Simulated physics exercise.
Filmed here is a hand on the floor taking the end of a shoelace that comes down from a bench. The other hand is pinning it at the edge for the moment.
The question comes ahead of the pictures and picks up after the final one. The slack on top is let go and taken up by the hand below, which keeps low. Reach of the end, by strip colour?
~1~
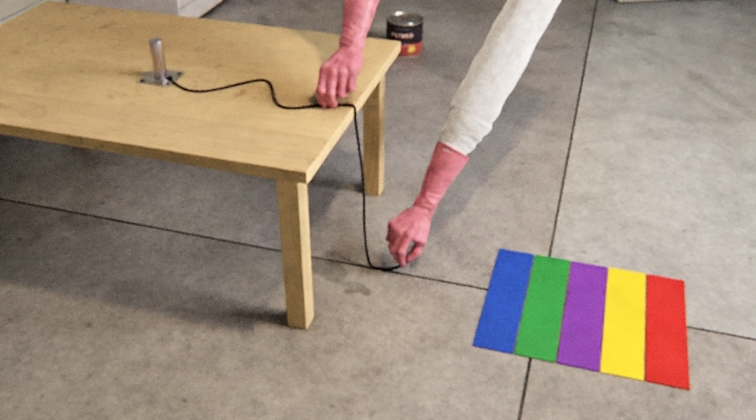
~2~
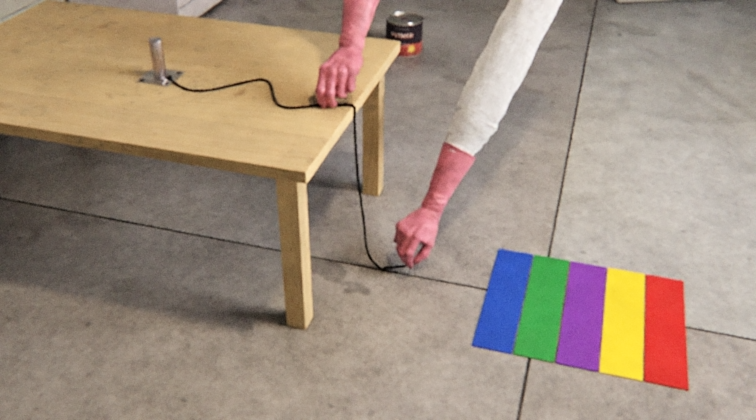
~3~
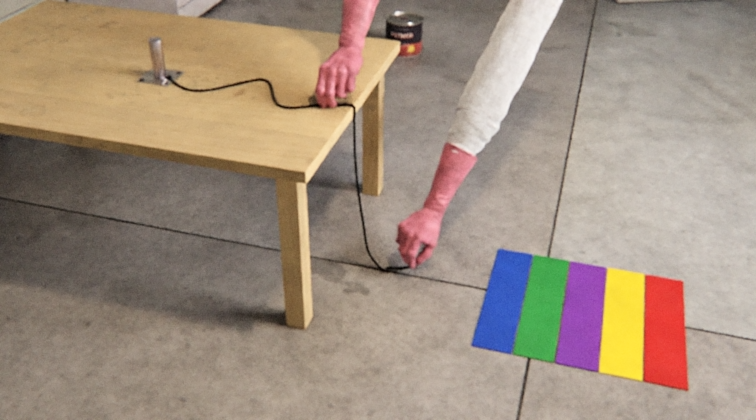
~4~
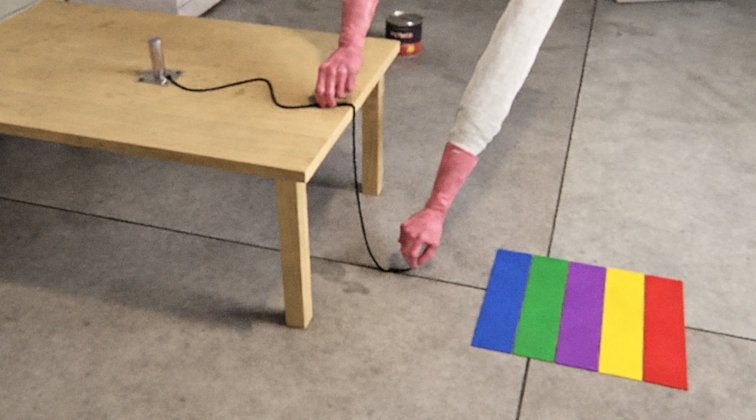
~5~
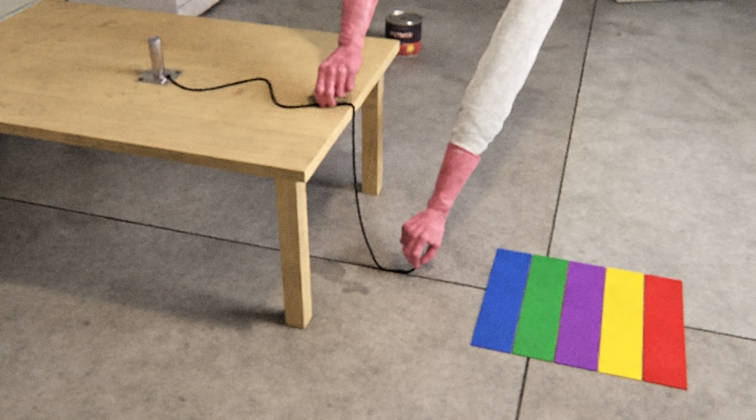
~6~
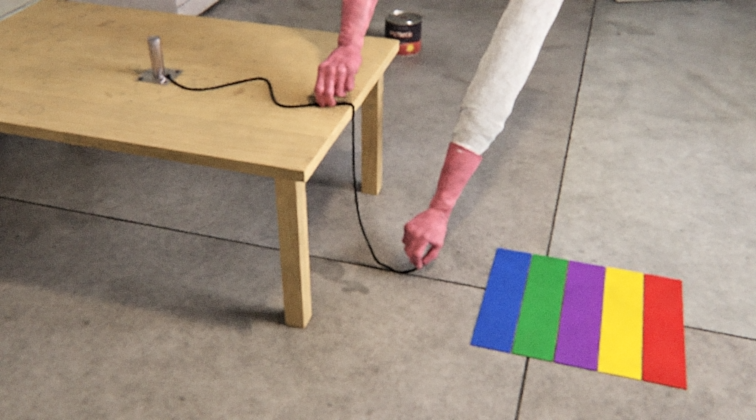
Purple.
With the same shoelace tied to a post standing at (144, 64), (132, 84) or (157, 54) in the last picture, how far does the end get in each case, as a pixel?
One per try, in order: (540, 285), (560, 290), (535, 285).
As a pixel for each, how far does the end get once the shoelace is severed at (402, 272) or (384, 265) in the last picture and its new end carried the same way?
The places are (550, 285) and (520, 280).
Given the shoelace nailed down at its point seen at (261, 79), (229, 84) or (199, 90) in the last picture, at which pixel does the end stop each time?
It comes to rest around (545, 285), (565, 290) and (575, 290) respectively.
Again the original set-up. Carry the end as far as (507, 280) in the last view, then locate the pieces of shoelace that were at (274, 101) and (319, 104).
(326, 99), then (358, 128).
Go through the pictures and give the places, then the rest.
End (405, 261); blue (497, 330); green (538, 338); purple (580, 346); yellow (623, 355); red (667, 363), in the first frame.
End (413, 263); shoelace through (186, 89) (262, 80) (289, 108) (354, 121) (359, 189) (368, 253), in the second frame.
End (415, 263), in the third frame.
End (417, 264); shoelace through (185, 88) (261, 79) (288, 108) (354, 121) (357, 188) (370, 253), in the fourth frame.
End (419, 264), in the fifth frame.
End (422, 264); shoelace through (184, 88) (261, 79) (288, 107) (353, 120) (355, 187) (372, 252), in the sixth frame.
Early on, end near (507, 280); over blue.
Midway, end near (554, 288); over green.
At the end of the slack, end near (582, 293); over purple. It halts on the purple strip.
